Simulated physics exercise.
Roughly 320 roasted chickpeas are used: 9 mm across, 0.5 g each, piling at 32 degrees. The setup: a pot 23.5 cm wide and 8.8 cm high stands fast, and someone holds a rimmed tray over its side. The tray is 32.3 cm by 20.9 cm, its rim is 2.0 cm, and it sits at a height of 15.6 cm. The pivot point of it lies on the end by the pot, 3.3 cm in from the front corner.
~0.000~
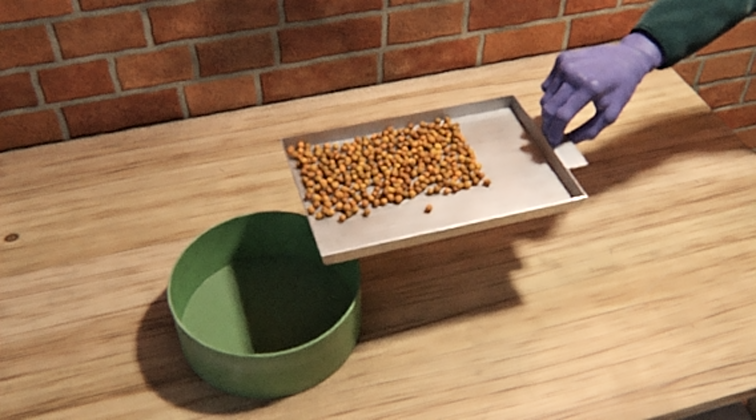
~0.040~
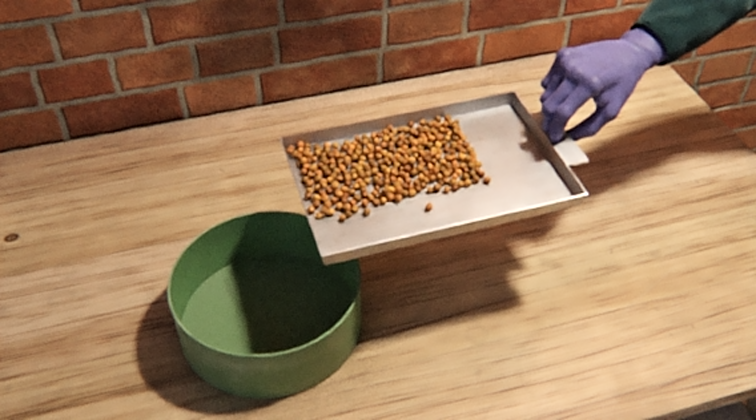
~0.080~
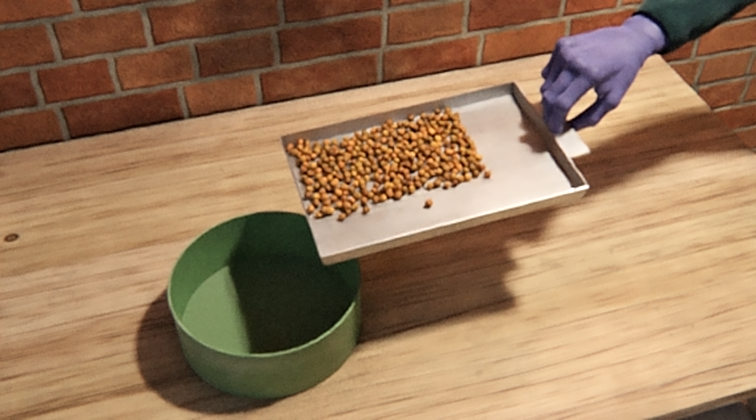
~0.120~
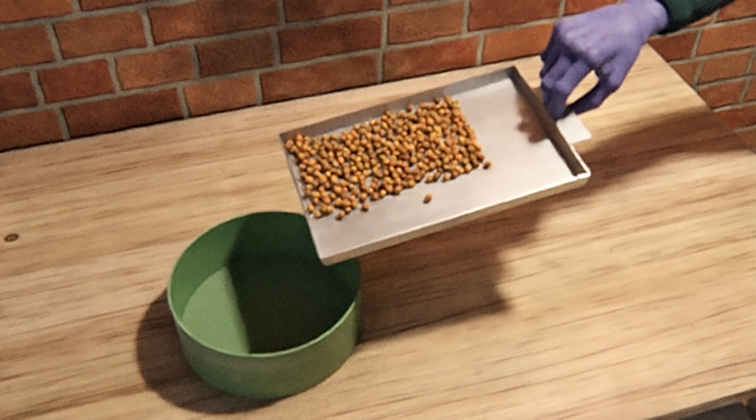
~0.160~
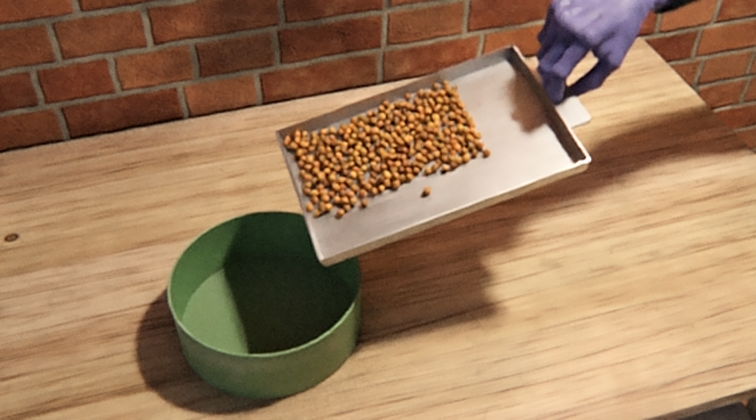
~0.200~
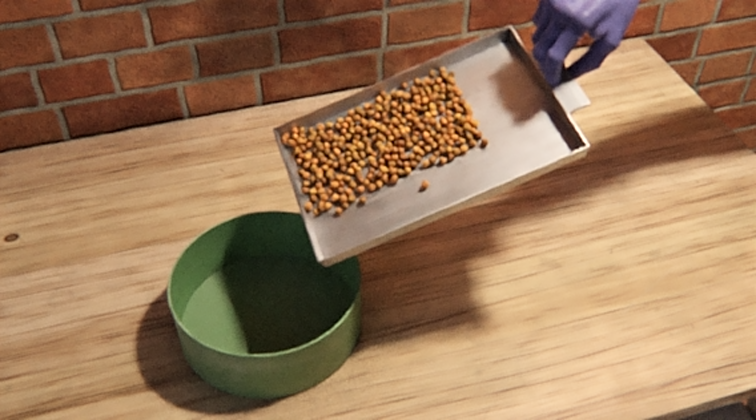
A purple-gloved hand raises the right end of a metal tray of chickpeas beside a green pot.
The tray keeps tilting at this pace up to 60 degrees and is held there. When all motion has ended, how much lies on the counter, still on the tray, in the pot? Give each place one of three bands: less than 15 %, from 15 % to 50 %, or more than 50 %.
Counter - less than 15 %; left on the tray - more than 50 %; pot - from 15 % to 50 %.
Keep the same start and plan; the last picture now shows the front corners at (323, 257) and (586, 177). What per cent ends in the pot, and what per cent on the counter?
Split: Pot = 10, counter = 5.
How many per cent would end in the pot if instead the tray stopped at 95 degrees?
Then about 95 per cent.
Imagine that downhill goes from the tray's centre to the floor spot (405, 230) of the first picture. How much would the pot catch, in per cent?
My guess is roughly 20 percent.
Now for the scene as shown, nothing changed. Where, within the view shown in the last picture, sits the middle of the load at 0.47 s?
Look about (329, 152) in the last view.
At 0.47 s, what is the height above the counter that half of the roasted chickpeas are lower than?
Roughly 24 cm.
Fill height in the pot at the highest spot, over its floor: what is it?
Measured height: Approx. 2.0 cm.
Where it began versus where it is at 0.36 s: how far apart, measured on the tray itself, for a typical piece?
1 cm.
Then, at 0.36 s, tilt 41 degrees; the tray holds 100 %, the pot 0 %.
Then, at 0.47 s, tilt 55 degrees; the tray holds 100 %, the pot 0 %.
After 0.71 s, tilt 60 degrees; the tray holds 75 %, the pot 10 %.
By 1.7 s all is still; counter 5 %, tray 60 %, pot 35 %.
